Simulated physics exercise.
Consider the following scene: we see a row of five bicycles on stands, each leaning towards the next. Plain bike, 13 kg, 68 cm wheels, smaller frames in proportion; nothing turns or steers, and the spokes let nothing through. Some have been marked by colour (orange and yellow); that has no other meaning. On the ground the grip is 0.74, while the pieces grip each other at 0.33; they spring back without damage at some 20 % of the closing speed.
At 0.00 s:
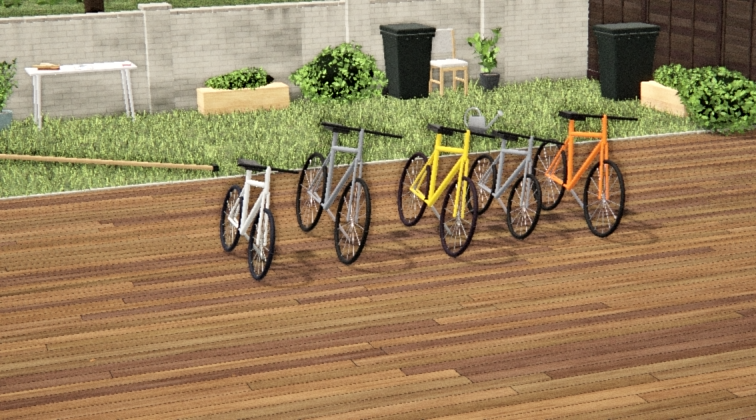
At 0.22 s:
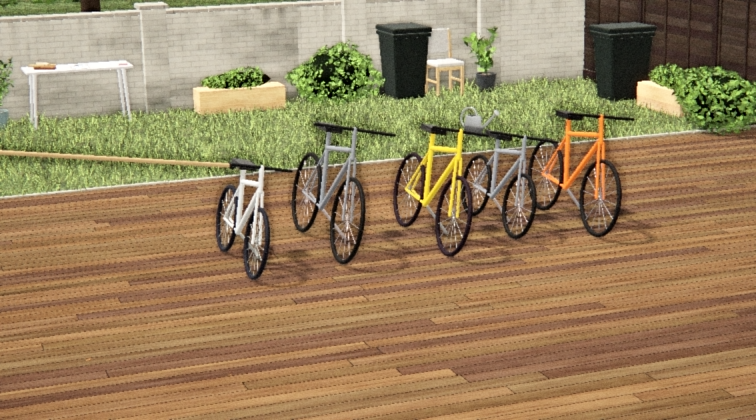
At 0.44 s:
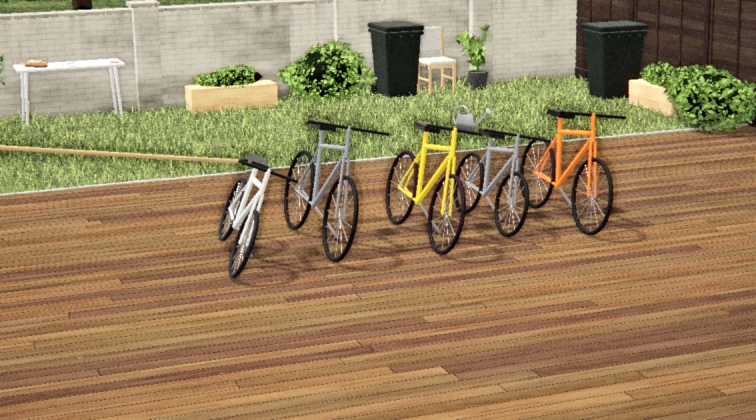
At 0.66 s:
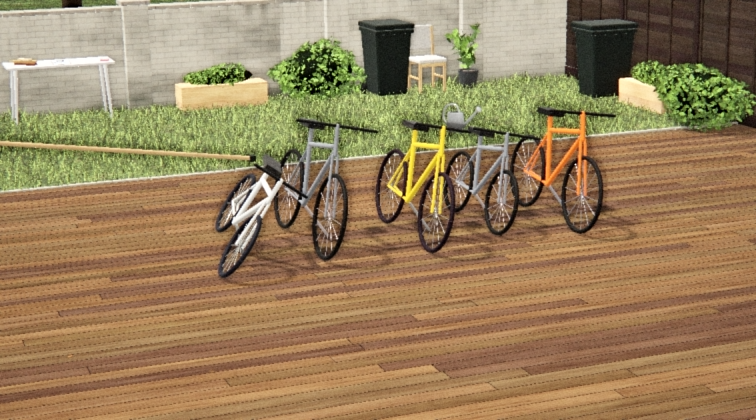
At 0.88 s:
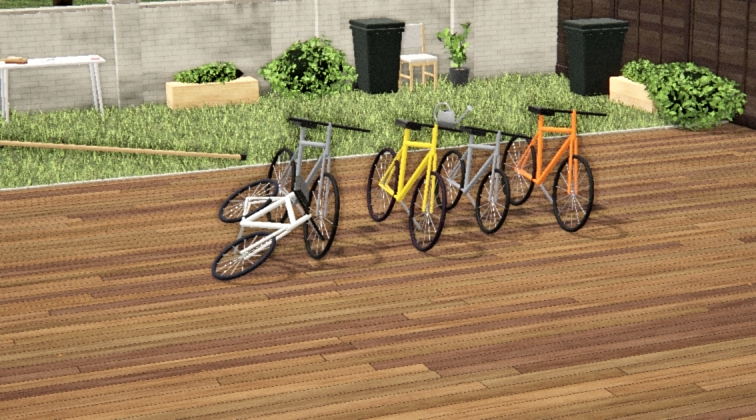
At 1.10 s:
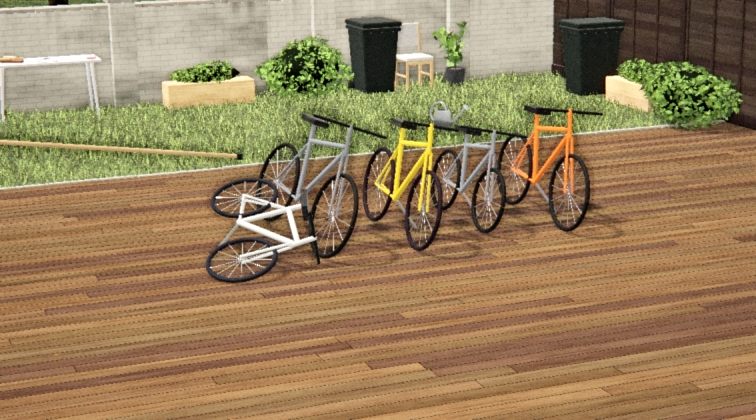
Five bicycles standing in a row on wooden decking as a pole pushes the white one over against its grey neighbour, which tilts.
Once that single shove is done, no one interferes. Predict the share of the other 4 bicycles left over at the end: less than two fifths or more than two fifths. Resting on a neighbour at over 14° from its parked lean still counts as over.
The share left over is more than two fifths.
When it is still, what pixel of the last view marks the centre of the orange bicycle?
Near pixel (612, 183).
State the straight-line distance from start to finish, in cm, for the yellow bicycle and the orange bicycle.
The yellow one ends 60 cm from its start and the orange one 70 cm.
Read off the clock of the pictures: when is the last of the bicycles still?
Close to 4.0 s.
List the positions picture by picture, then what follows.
In the first picture (we follow the side turned to the camera; the camera pans a little), pole end (216, 169) 16 cm from the first bicycle; orange bicycle (545, 162); yellow bicycle (413, 176); no other piece has moved.
In the second picture, pole end pushing; yellow bicycle (407, 176).
In the third picture, pole end pushing; yellow bicycle (400, 174); no other piece has moved.
In the fourth picture, pole end (253, 159) stopped; yellow bicycle (390, 173); no other piece has moved.
In the fifth picture, pole end (244, 158) stopped; yellow bicycle (382, 171); no other piece has moved.
In the sixth picture, pole end (240, 157) stopped; yellow bicycle (377, 171); orange bicycle (511, 157); steepest lean 8°, the bicycle at (275, 165); one has shifted.
Around 1.38 s, 1 of the 4 other bicycles over.
Around 1.90 s, 2 of the 4 other bicycles over; yellow bicycle tipped 31°.
Around 2.46 s, 4 of the 4 other bicycles over; yellow bicycle tipped 70°; orange bicycle tipped 22°.
Around 3.10 s, 4 of the 4 other bicycles over; orange bicycle lying flat; yellow bicycle tipped 74°.
Finally (4.2 s), 4 of the 4 other bicycles over; orange bicycle lying flat; yellow bicycle tipped 74°. That is 100 per cent. Not one is left standing. Seen by the last camera, middles, orange bicycle near (612, 183), yellow bicycle near (473, 201).
